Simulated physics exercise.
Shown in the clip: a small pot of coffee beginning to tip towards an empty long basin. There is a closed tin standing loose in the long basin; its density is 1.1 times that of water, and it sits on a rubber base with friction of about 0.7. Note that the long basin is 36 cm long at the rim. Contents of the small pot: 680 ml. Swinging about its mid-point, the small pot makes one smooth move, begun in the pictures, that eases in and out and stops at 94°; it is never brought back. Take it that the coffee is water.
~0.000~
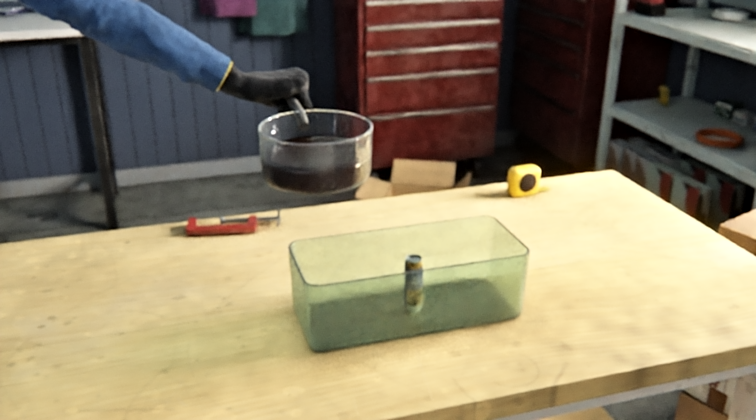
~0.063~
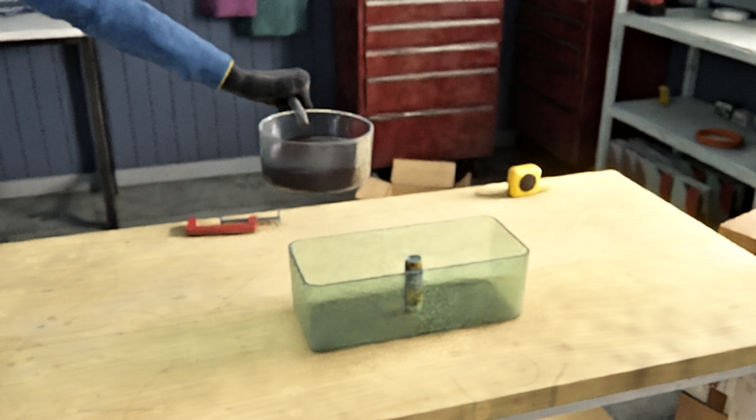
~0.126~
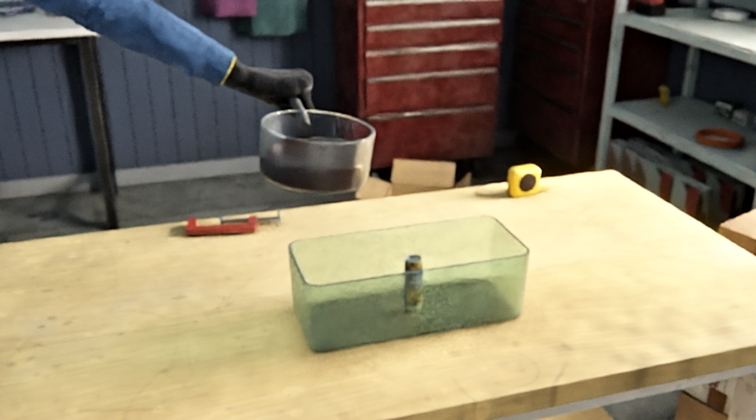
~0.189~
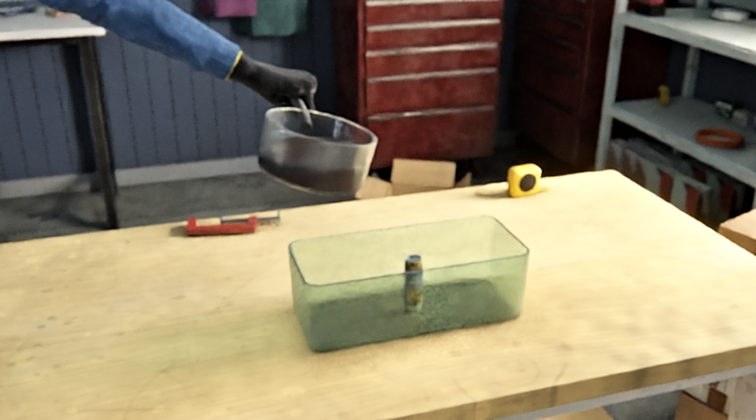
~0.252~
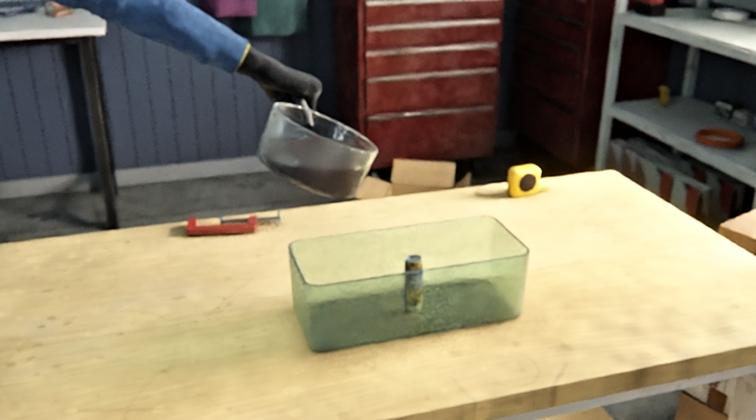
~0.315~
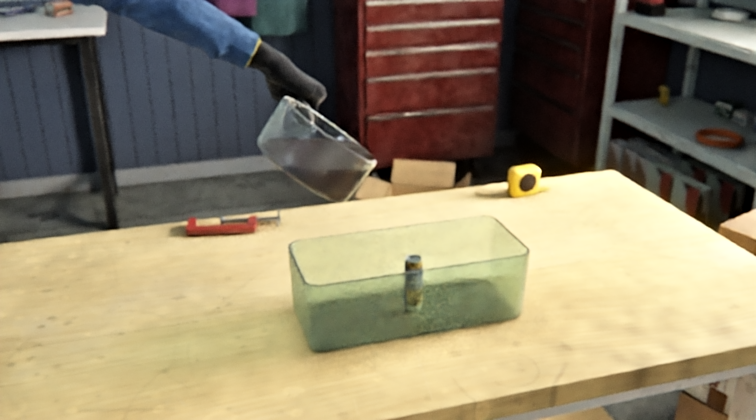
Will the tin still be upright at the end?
No, I expect it to overbalance.
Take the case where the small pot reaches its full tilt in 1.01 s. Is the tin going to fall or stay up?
In that case the tin does not tip.
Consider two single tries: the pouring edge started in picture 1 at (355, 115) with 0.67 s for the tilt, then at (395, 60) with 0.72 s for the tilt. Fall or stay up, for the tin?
Trial 1 - tin tips; trial 2 - tin stays standing.
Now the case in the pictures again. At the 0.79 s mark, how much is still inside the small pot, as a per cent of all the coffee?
Around 14 percent of it.
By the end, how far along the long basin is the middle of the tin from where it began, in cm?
Roughly 7.5 cm.
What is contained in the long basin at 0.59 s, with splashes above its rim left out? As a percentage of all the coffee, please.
Near 16 in a hundred.
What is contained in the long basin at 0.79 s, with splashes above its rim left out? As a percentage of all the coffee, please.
Around 72 per cent of the whole.
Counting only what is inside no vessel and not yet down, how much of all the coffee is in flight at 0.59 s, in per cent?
Estimate: Some 46 % of the total.
After 0.59 s the tilt is 86° and 37 per cent is still to pour; the tin stands where it began.
After 0.79 s the tilt is 94° and 15 per cent is still to pour; the tin stands 1 cm from where it began.
After 0.99 s the tilt is 94° and 4 per cent is still to pour; the tin leans 32°.
After 1.22 s the tilt is 94° and 1 per cent is still to pour; the tin lies on its side.
In the end the tin lies on its side.
